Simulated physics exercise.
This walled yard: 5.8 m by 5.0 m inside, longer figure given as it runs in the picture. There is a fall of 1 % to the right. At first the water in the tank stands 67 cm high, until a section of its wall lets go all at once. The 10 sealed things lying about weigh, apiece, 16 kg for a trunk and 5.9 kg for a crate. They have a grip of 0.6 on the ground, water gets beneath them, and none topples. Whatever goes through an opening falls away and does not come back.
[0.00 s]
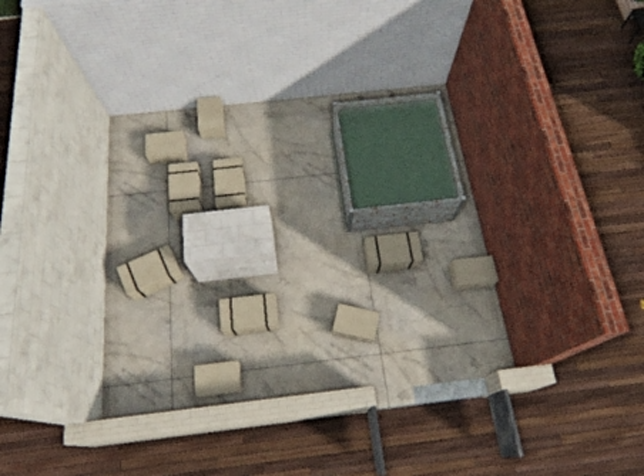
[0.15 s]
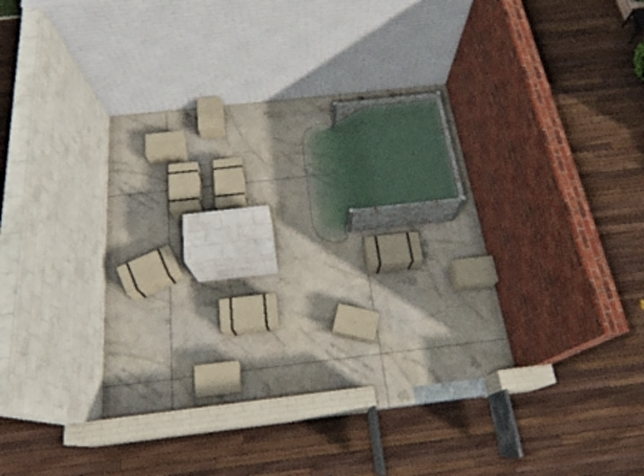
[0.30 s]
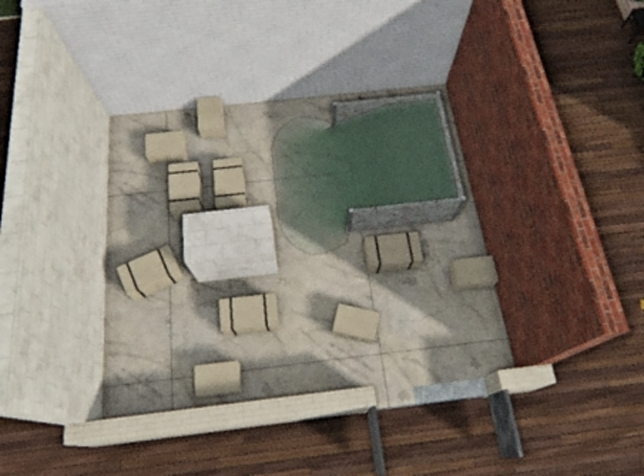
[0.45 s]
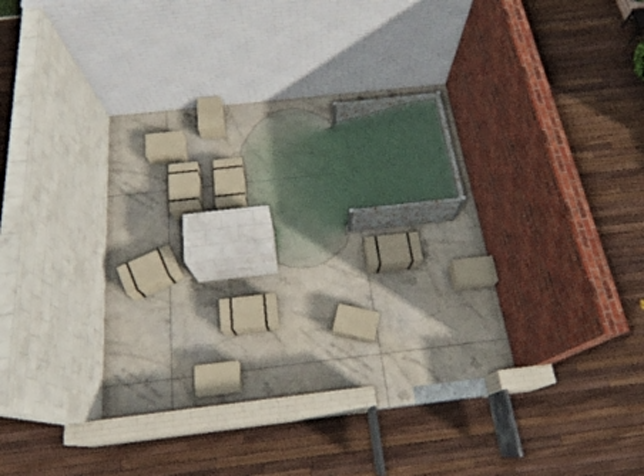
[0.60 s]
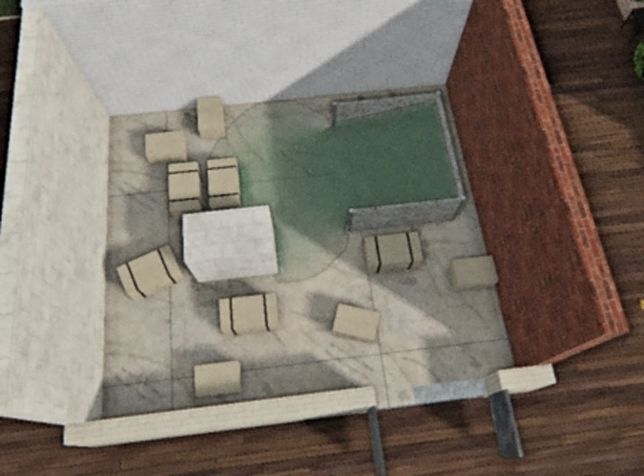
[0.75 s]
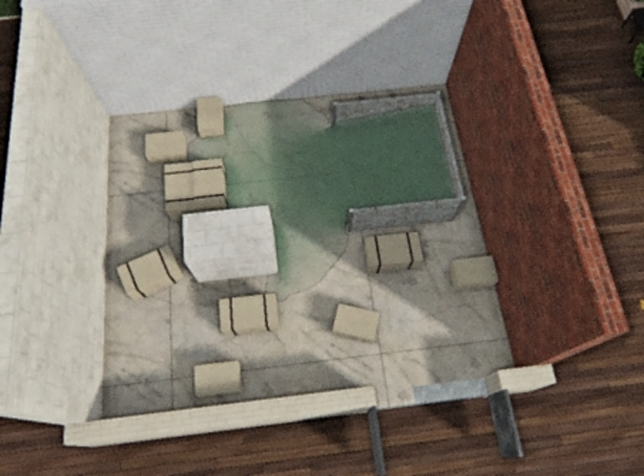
Green water spreads leftward from a grey-walled tank whose left side has opened, in a walled yard seen from high above by a still camera. Tan trunks, some with dark straps, lie around a white block on the pale stone floor, between a cream wall and a red brick one. The water thins as it widens, reaches the block, and nudges two strapped trunks behind it slightly left until they sit together.
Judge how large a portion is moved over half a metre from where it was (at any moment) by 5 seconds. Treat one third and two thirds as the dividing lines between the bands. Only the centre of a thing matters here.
In the upper range.
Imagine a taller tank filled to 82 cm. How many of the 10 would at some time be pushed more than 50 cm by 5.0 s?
You'd get 8 in that case.
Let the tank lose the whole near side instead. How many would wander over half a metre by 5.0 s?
The answer then is 4.
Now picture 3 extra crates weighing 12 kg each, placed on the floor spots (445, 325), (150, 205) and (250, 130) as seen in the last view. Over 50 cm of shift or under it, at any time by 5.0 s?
Outcome: Stays within first, breaks the threshold next, breaks the threshold last.
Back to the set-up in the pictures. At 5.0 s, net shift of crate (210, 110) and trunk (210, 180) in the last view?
In that order: 100 cm, 300 cm.
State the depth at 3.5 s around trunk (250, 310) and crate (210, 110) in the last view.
I'd estimate 3 cm for the first and 21 cm for the second.
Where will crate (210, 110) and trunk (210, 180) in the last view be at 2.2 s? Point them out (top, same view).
Near (125, 110) and (140, 181).
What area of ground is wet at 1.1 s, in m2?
About 12 m2.
After 1.1 s 2 of 10 are over 50 cm from their spots; 2 afloat.
After 2.2 s 4 of 10 are over 50 cm from their spots; 4 afloat.
After 3.5 s 6 of 10 are over 50 cm from their spots; 4 afloat.
After 5.0 s 8 of 10 are over 50 cm from their spots, and 8 have been at some point; 7 afloat.
